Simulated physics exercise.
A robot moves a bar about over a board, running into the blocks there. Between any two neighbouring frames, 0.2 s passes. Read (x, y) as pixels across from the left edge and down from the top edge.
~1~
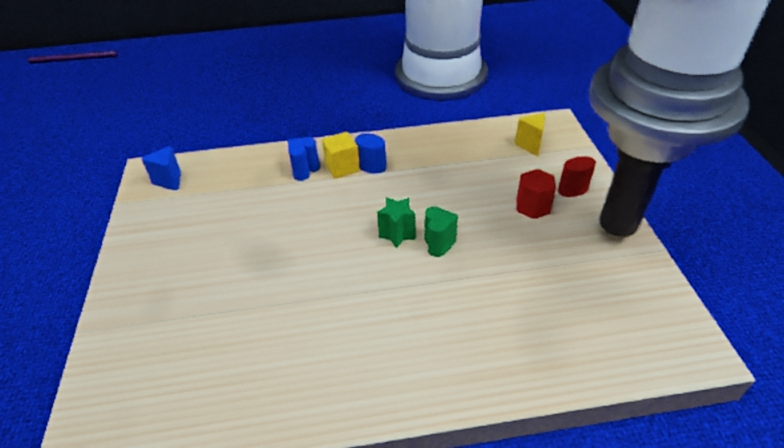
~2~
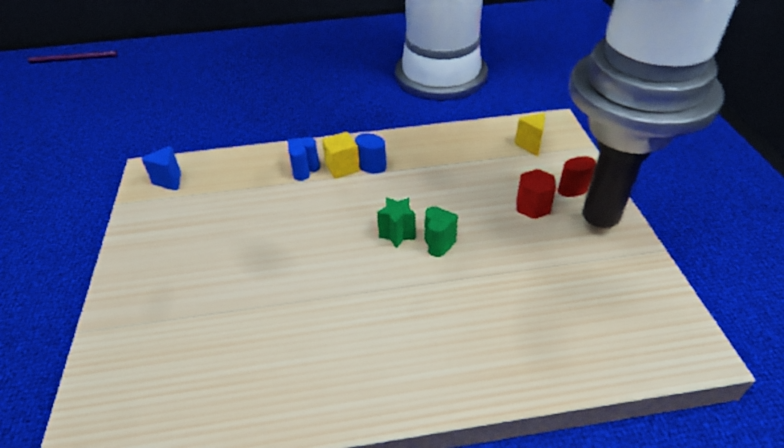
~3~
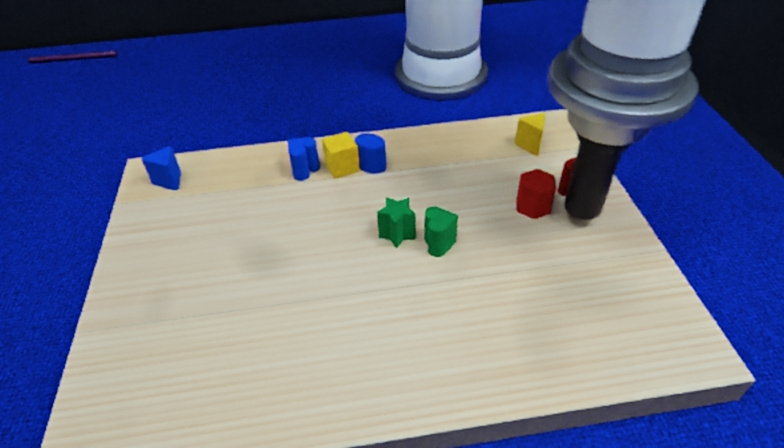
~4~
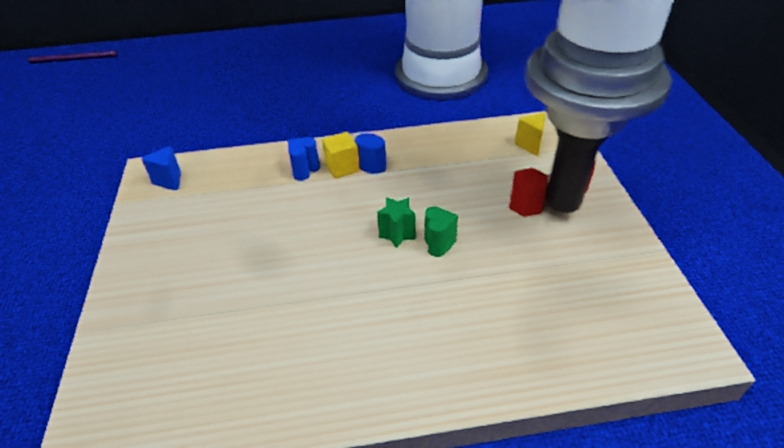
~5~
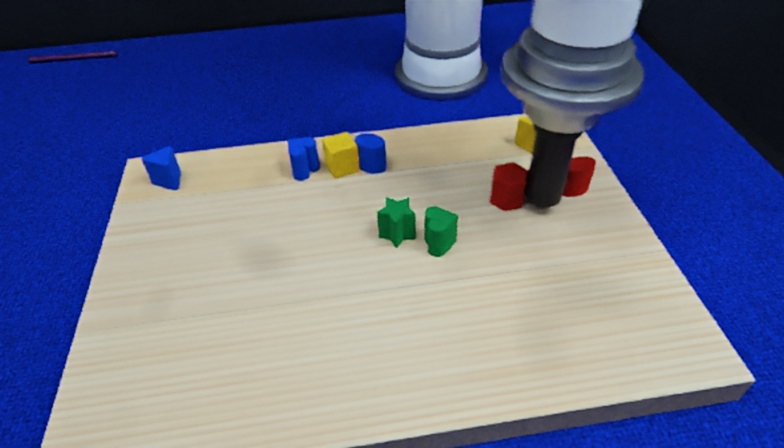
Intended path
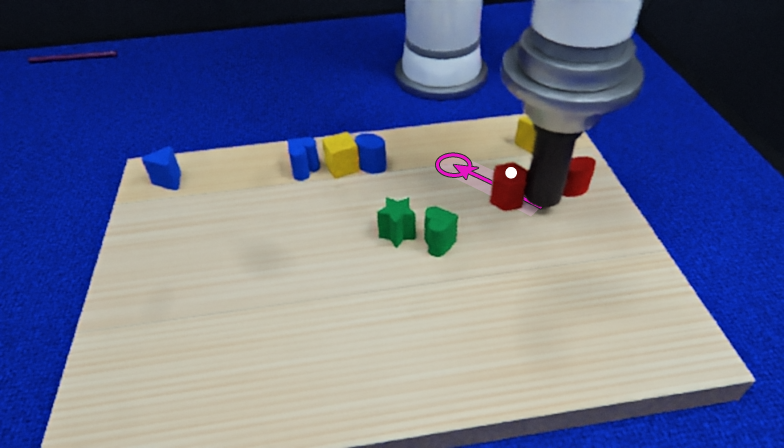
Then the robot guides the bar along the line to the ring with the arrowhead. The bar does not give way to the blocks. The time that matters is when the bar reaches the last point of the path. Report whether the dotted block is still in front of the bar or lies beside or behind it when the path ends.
That block drops off.
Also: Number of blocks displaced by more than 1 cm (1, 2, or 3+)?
There will be one block that moves more than 1 cm.
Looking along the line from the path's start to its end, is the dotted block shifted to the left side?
It seems so.
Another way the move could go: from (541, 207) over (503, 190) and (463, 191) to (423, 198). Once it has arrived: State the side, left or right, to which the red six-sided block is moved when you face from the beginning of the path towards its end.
Seen from start to end, it moves right.
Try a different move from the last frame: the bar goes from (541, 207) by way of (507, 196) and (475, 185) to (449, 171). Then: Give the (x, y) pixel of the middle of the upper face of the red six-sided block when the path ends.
For the centre of its top, I'd go with (418, 149).
The drawn path runs from (541, 207) directly to (454, 165); the dot is on the red six-sided block.
On the path given first. One third of the way, bar (511, 181); red six-sided block (479, 163), turned 15° anticlockwise.
Two thirds of the way, bar (481, 167); red six-sided block (451, 158), turned 40° anticlockwise.
At the end, bar (454, 155); red six-sided block (441, 158), turned 65° anticlockwise; red oval block not moved.
